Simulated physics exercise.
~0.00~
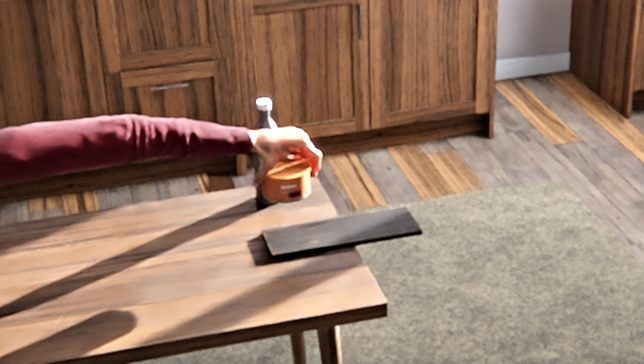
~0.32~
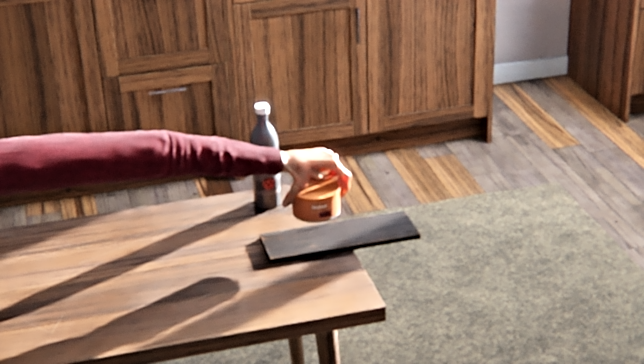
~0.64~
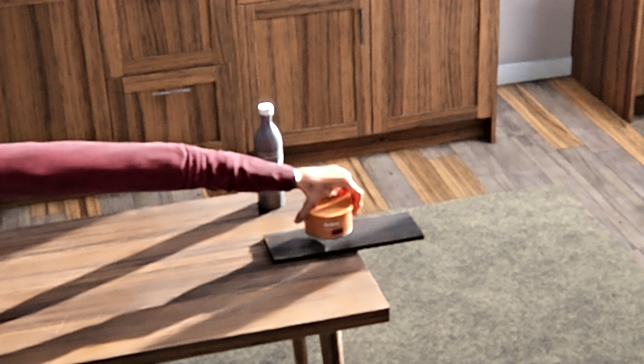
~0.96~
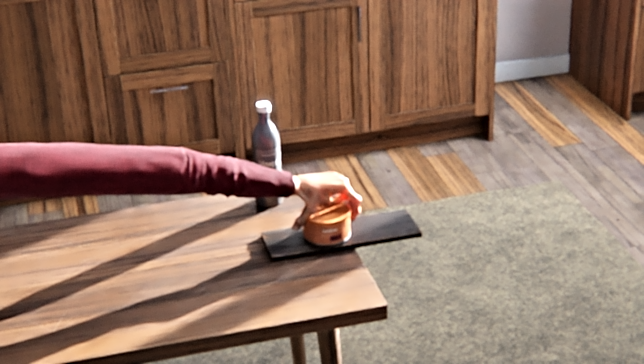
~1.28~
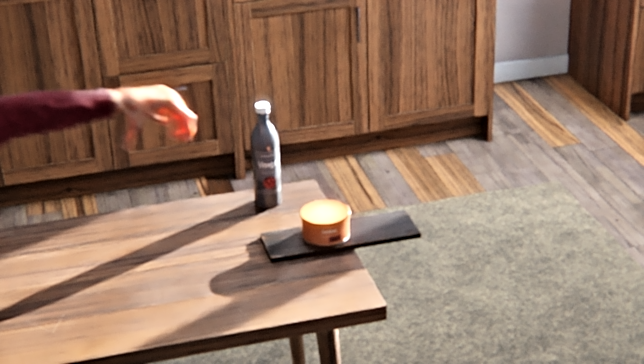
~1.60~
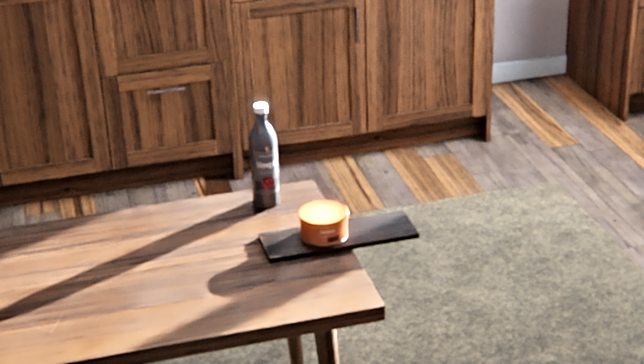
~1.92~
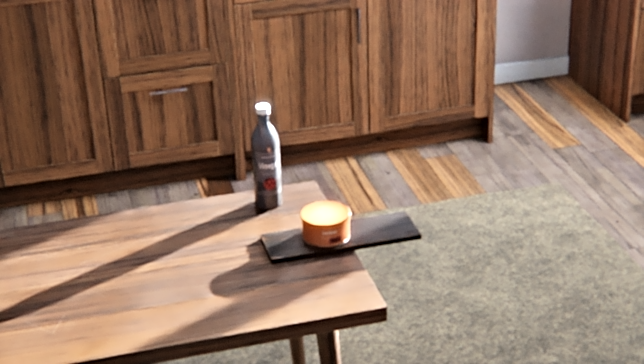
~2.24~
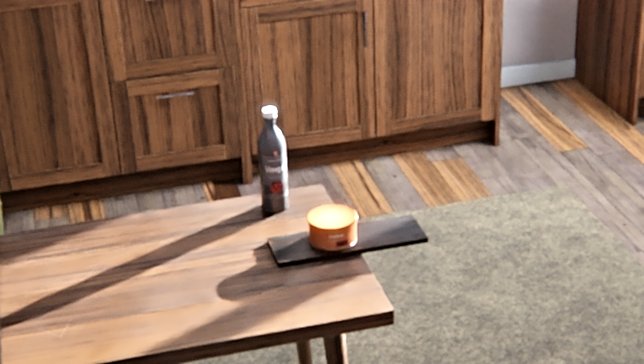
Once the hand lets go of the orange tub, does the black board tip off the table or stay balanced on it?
The black board stays balanced on the table, with the orange tub still sitting on top of it.
